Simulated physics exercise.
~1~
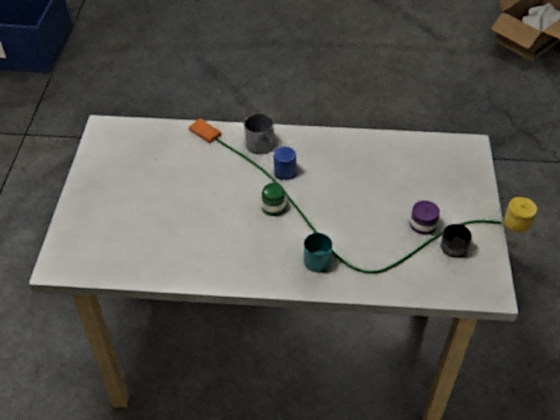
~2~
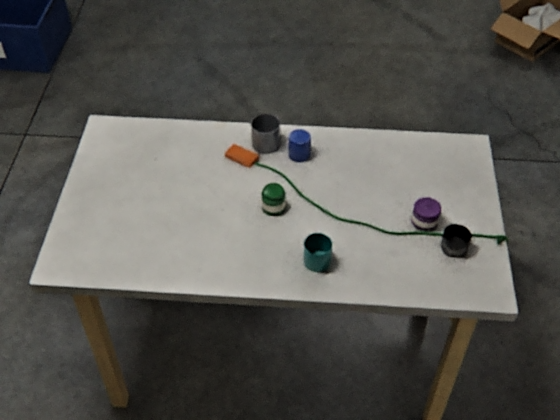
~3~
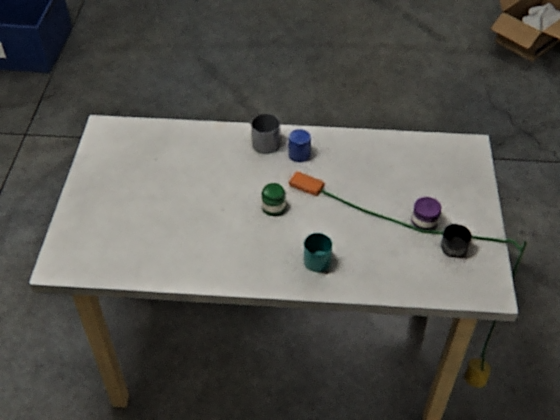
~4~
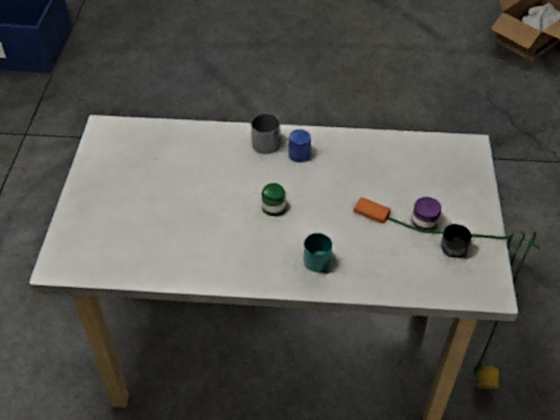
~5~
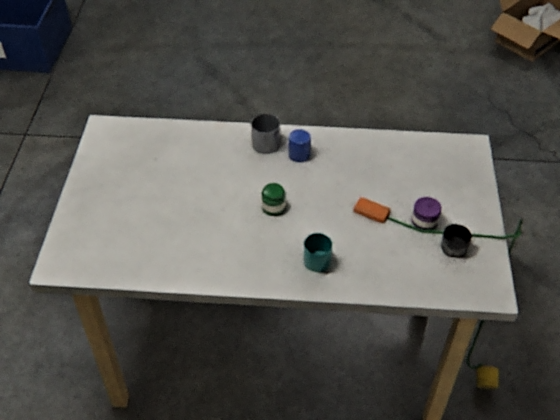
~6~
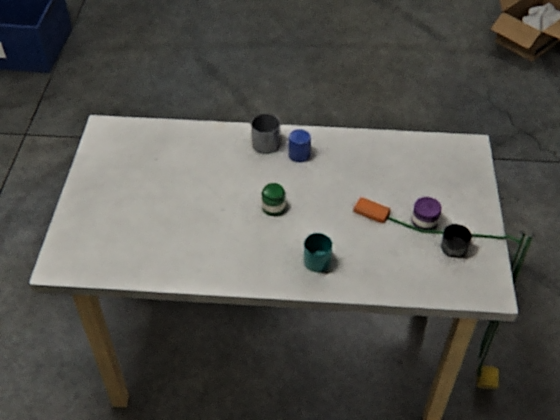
A yellow speaker drops off the table's right edge, its cable dragging an orange phone right.
